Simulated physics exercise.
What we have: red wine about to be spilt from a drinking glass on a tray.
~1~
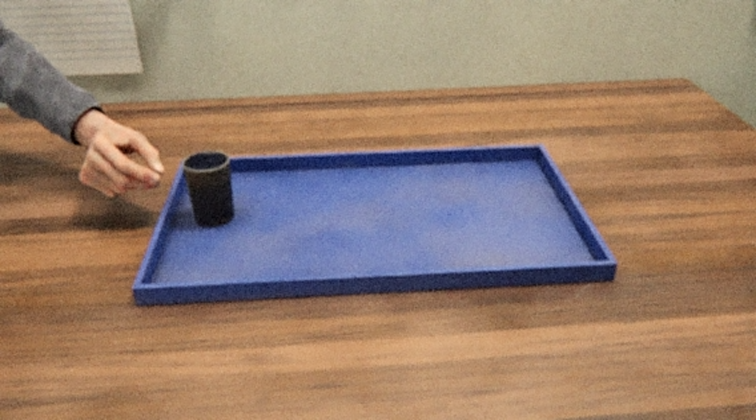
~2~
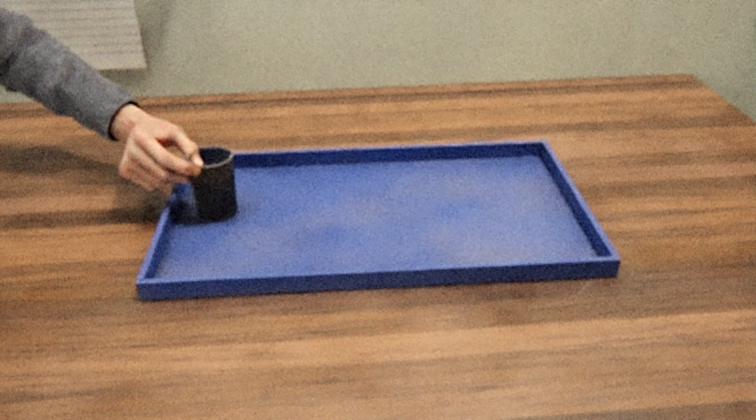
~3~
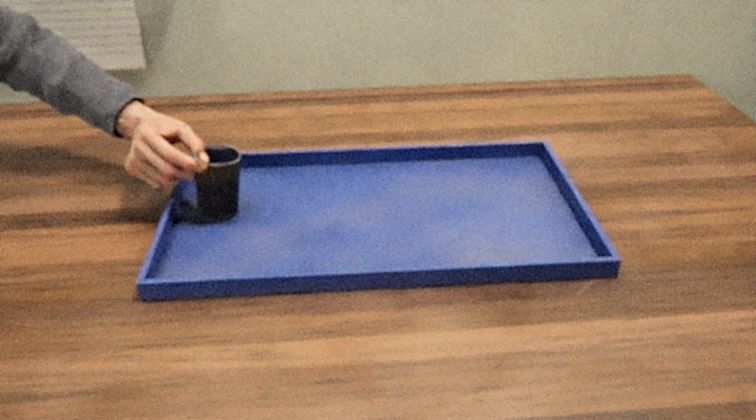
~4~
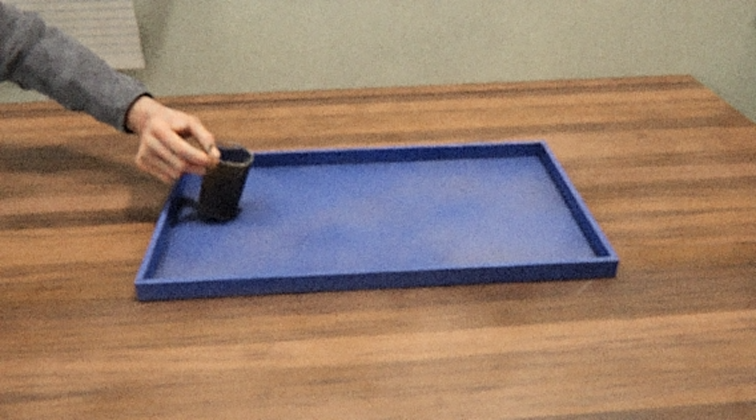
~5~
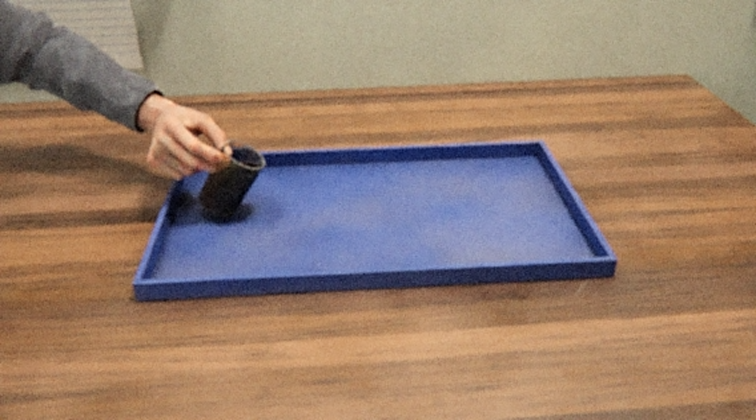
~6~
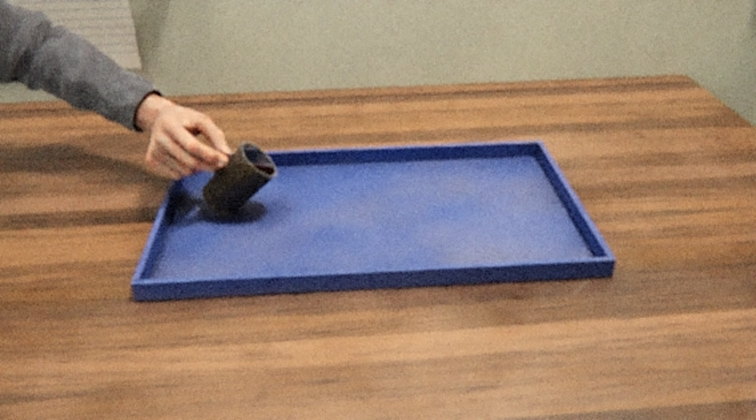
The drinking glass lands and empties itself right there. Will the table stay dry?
I expect the spill will remain inside the tray.
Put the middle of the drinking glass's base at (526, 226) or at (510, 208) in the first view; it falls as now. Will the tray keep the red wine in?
One: It gets out on to the top. Two: It gets out on to the top.
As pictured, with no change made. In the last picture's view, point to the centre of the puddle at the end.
Roughly at (459, 205).
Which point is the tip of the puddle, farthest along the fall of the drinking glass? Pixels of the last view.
Near (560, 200).
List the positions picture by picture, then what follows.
In the first picture, it stands upright; drinking glass (210, 188) about two thirds full; tray (381, 272).
The second picture shows the hand pushes it; drinking glass about two thirds full, surface at (212, 174).
The third picture shows the hand pushes it; drinking glass (218, 181) about two thirds full.
The fourth picture shows the hand pushes it; drinking glass about two thirds full, surface at (227, 171); tray (383, 268).
The fifth picture shows the hand pushes it; drinking glass (232, 178) tipped 30°.
In the sixth picture, it is falling; drinking glass (240, 179) tipped 45°.
Soon after, the drinking glass lies in the tray; the puddle covers about as much as a plate; all of it is inside the rim.
Later, the puddle covers about as much as a tray; all of it is inside the rim.
In the end, the puddle covers about as much as a tray; all of it is inside the rim.
